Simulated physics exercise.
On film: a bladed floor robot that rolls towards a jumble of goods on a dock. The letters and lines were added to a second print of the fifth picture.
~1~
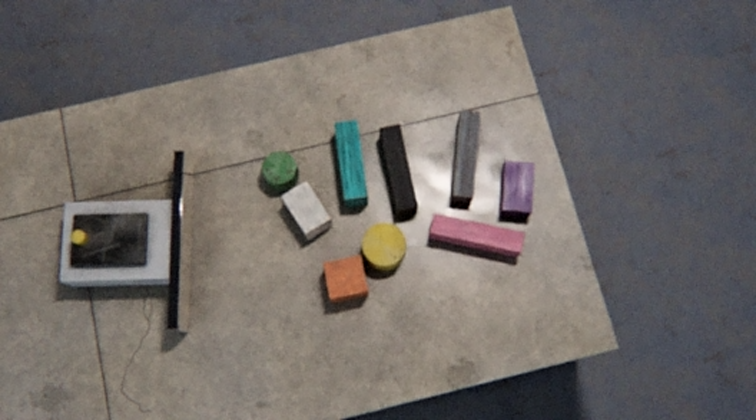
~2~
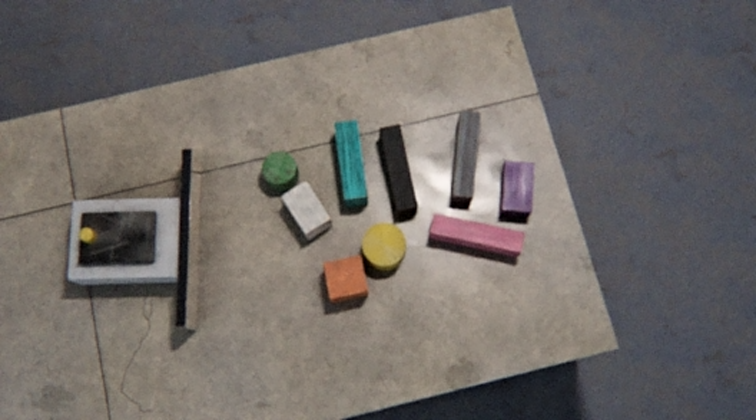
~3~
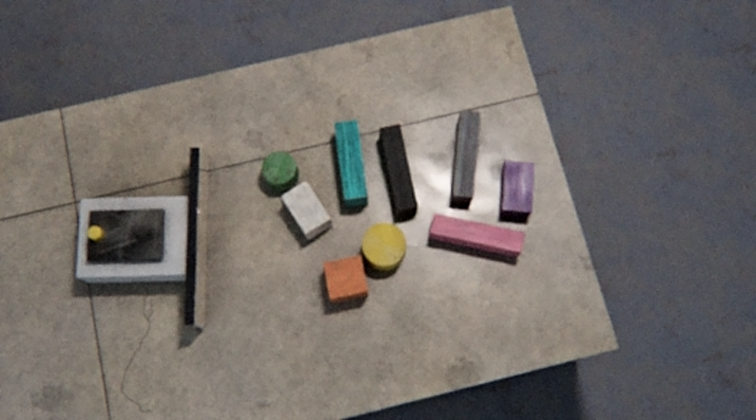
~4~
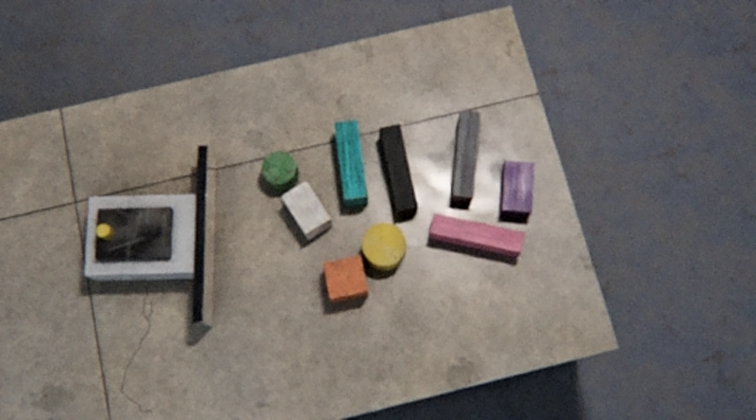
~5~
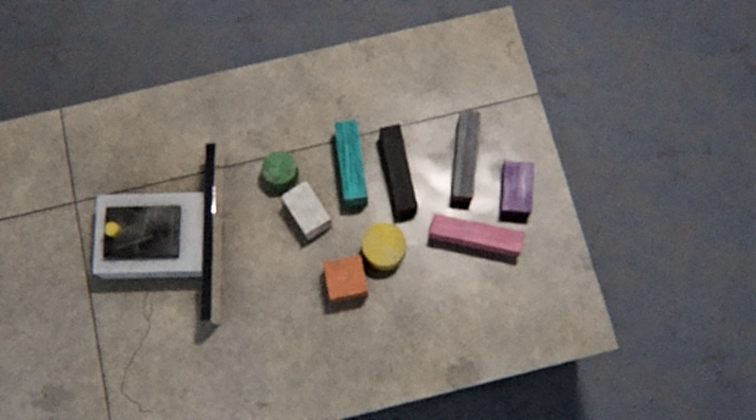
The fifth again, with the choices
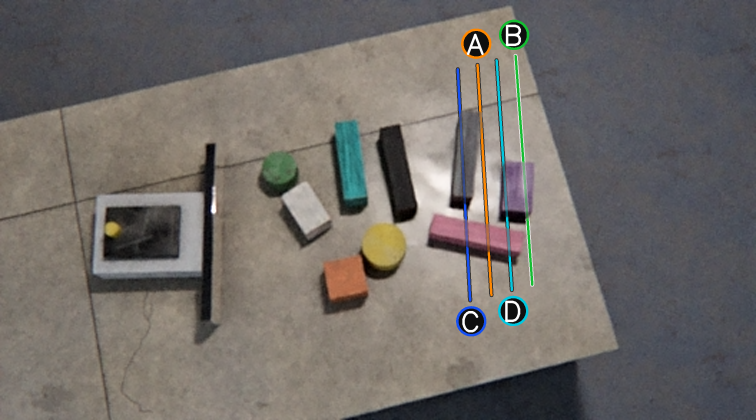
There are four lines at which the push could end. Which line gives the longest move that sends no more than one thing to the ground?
C.
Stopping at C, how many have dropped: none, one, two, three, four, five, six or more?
One.
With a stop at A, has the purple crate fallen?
Yes.
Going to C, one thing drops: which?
It is the purple crate.
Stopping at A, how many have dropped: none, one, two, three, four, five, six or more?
By then, two.
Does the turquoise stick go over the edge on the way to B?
By then, yes.
On the marked copy, A at (484, 176); B at (524, 167); C at (464, 181); D at (504, 171).
With C. Early on, robot (242, 209); green canister (326, 168); white crate (323, 215).
Further on, robot (334, 187); grey stick (484, 157); orange crate (416, 291).
At the end, robot (404, 170); purple crate over the edge; grey stick (551, 151); one fallen.
As for the rest, A drops two; B drops five; D drops three.
